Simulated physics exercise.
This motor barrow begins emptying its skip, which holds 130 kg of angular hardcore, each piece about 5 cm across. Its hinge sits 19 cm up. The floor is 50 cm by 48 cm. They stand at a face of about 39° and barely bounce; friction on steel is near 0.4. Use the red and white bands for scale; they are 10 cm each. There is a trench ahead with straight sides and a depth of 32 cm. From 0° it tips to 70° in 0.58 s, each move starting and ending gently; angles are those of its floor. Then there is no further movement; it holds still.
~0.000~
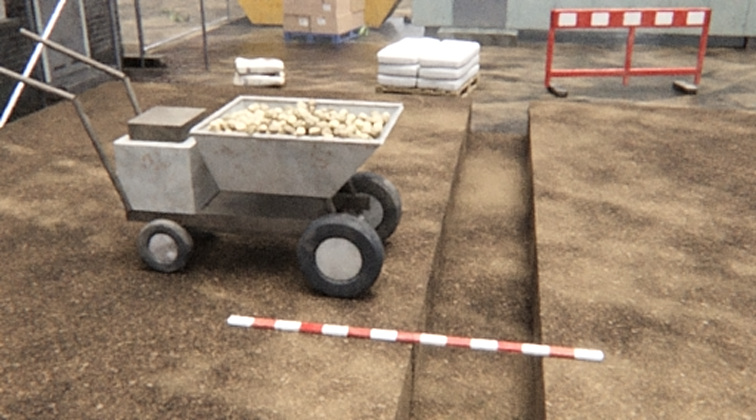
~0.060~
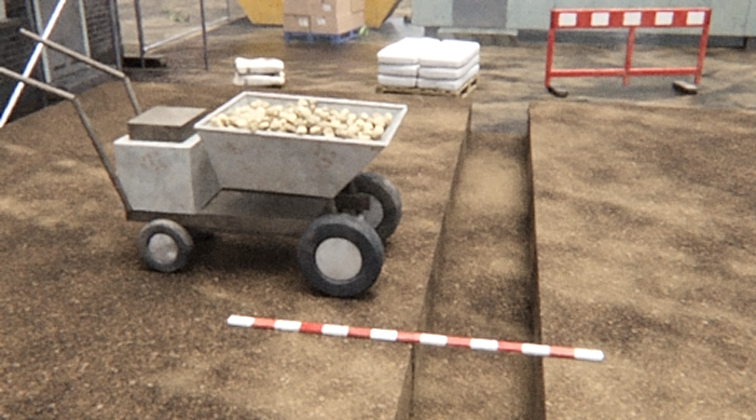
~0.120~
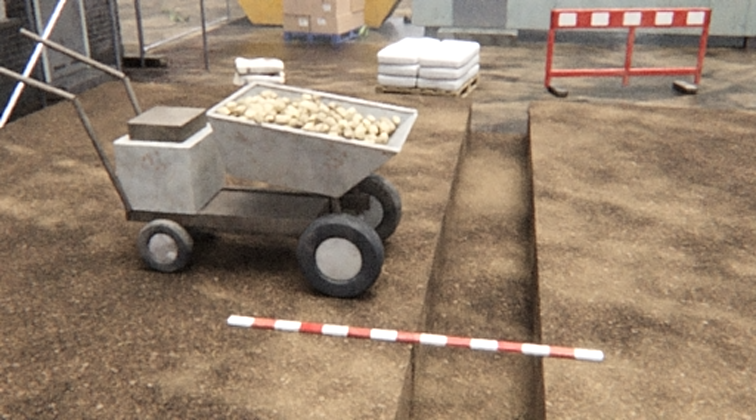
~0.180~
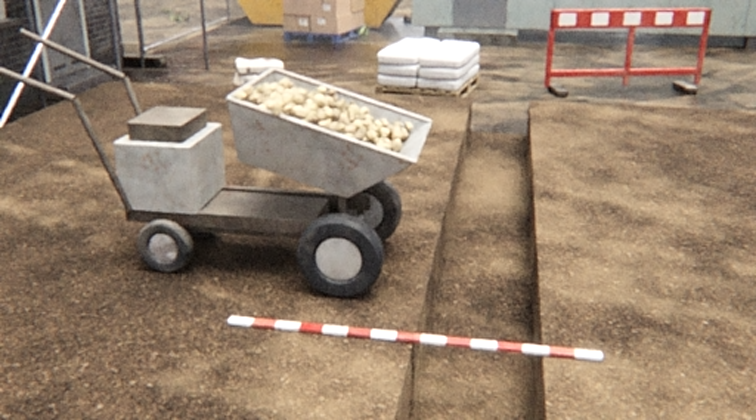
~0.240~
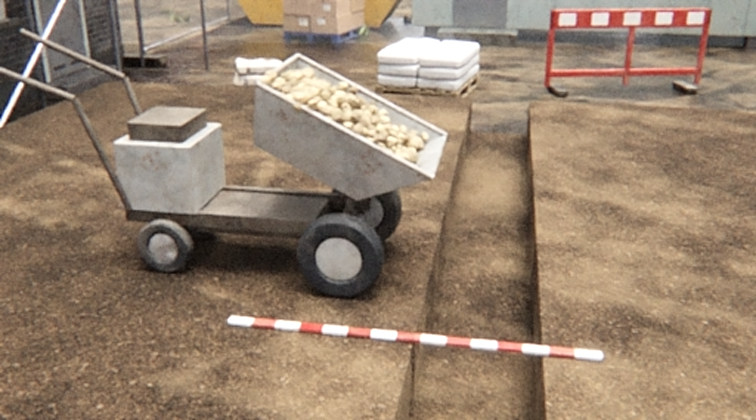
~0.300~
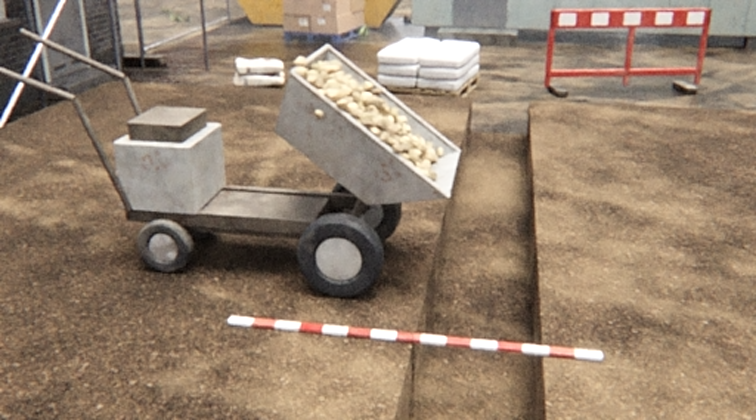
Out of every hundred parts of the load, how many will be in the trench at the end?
Close to 69 in every hundred.
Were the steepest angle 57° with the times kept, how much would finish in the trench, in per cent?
Some 35 in a hundred, I'd say.
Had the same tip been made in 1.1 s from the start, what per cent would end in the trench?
In that case some 95 per cent.
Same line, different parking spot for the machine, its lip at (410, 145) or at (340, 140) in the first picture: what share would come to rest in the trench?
About 45 and 95 per cent.
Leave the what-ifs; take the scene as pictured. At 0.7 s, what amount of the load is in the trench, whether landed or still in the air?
30 per cent or so by then.
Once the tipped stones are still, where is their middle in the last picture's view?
Middle at around (517, 320), I'd say.
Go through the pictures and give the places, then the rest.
Lip at (381, 143), floor tilted 0°, highest stones at (292, 114), in the first picture.
Lip at (385, 145), floor tilted 2°, highest stones at (284, 111); the stones move at 0.5 m/s on average, in the second picture.
Lip at (398, 151), floor tilted 8°, highest stones at (264, 101); the stones move at 1.0 m/s on average, in the third picture.
The skip is at 16°, its lip at (415, 162); the top of the load is at (276, 89); the stones move at 1.4 m/s on average, in the fourth picture.
Lip at (433, 178), floor tilted 26°, highest stones at (299, 77); the stones move at 1.6 m/s on average, in the fifth picture.
The skip is at 37°, its lip at (448, 197); the top of the load is at (326, 68); the stones move at 1.7 m/s on average, in the sixth picture.
After 0.4 s the floor is at 58°; 100 % in the skip; the foremost stones are at (462, 204).
After 0.7 s the floor is at 70°; 65 % in the skip, 31 % in the trench, 3 % past the trench; the foremost stones are at (556, 275).
After 1.0 s the floor is at 70°; 15 % in the skip, 53 % in the trench, 32 % past the trench; the foremost stones are at (738, 284).
After 3.0 s the floor is at 70°; 0 % in the skip, 69 % in the trench, 31 % past the trench; the foremost stones are past the picture's edge.
